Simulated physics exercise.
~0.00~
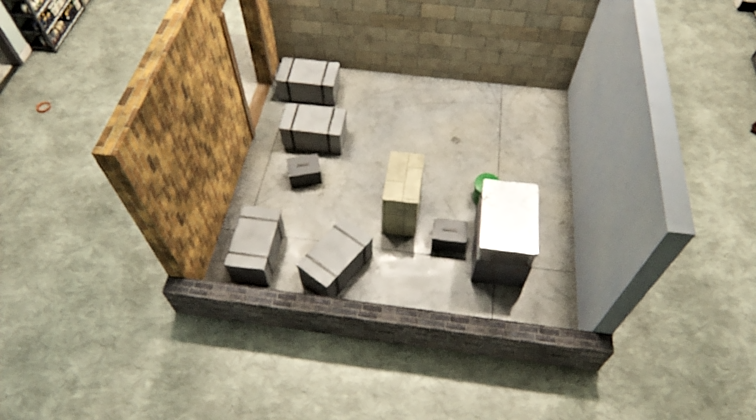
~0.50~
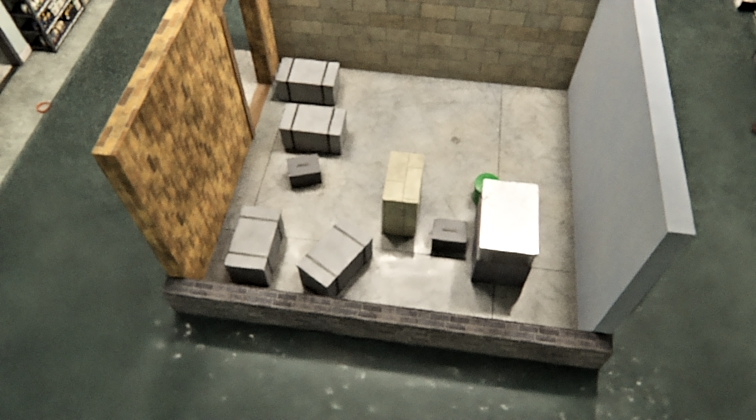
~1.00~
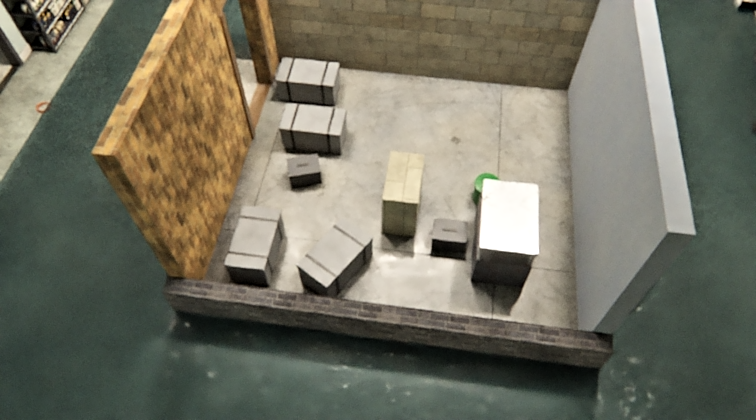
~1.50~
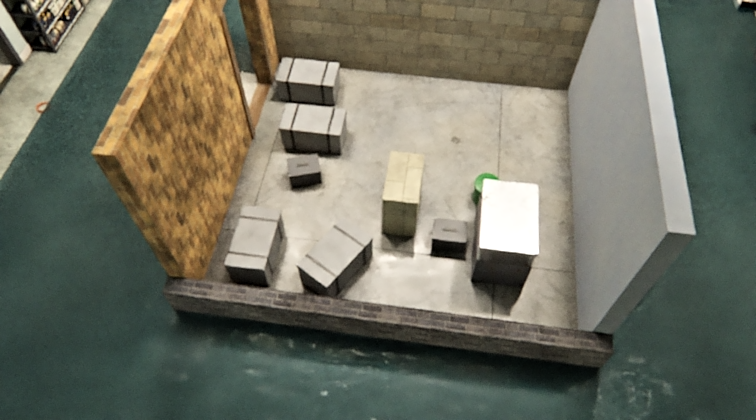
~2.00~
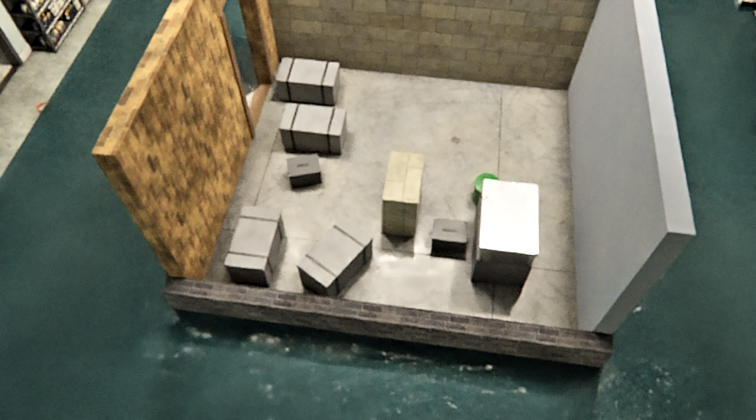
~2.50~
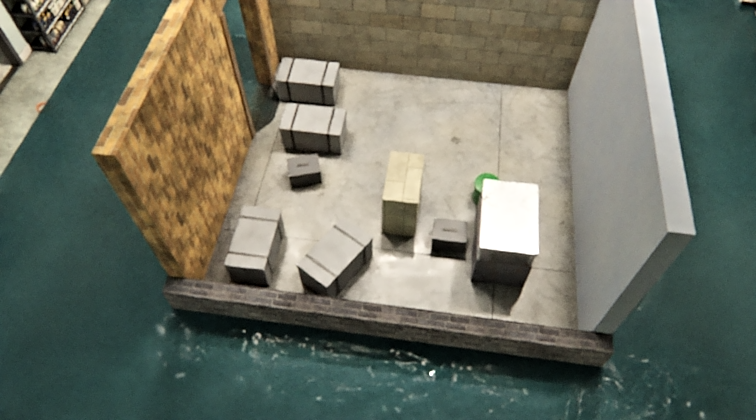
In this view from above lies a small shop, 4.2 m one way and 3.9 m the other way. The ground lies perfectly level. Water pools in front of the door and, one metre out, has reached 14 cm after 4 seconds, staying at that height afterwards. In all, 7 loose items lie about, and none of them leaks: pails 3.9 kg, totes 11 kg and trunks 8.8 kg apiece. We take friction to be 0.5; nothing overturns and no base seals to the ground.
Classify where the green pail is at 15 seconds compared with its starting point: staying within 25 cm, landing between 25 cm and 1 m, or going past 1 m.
The green pail lands between 25 cm and 1 m.
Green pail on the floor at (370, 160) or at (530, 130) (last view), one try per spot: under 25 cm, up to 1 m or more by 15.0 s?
At the first spot it edges a bit, and at the second it winds up well off.
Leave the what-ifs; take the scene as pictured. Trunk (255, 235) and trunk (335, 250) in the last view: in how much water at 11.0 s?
Roughly 2 and 2 cm.
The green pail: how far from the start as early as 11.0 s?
About 5 cm by then.
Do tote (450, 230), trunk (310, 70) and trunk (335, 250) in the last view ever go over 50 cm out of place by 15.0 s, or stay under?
Taking them in order: Smaller; greater; greater.
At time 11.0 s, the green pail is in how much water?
Near 5 cm deep.
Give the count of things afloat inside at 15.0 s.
The number is 5.
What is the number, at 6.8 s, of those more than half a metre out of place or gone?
That would be 2.
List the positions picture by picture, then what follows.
The green pail at (488, 184) rests on the ground; water covers 0.0 m2; 0 of 7 have shifted, in the first frame.
The green pail at (488, 184) rests on the ground; 0.0 m2 under water; 0 of 7 have shifted, in the second frame.
The green pail at (488, 184), on the bottom; water covers 0.0 m2; 0 of 7 have shifted, in the third frame.
The green pail at (488, 184), on the bottom; water covers 0.0 m2; 0 of 7 have shifted, in the fourth frame.
The green pail at (488, 184) rests on the ground; 0.0 m2 under water; 0 of 7 have shifted, in the fifth frame.
The green pail at (488, 184) rests on the ground; 0.1 m2 under water; 0 of 7 have shifted, in the sixth frame.
After 3.5 s the green pail is near (488, 184), 0.0 m from its start, aground; 0 afloat.
After 6.8 s the green pail is near (488, 184), 0.0 m from its start, aground; 1 afloat.
After 11.0 s the green pail is near (485, 184), 0.0 m from its start, afloat; 3 afloat.
After 15.0 s the green pail is near (432, 203), 0.8 m from its start, afloat; 5 afloat.
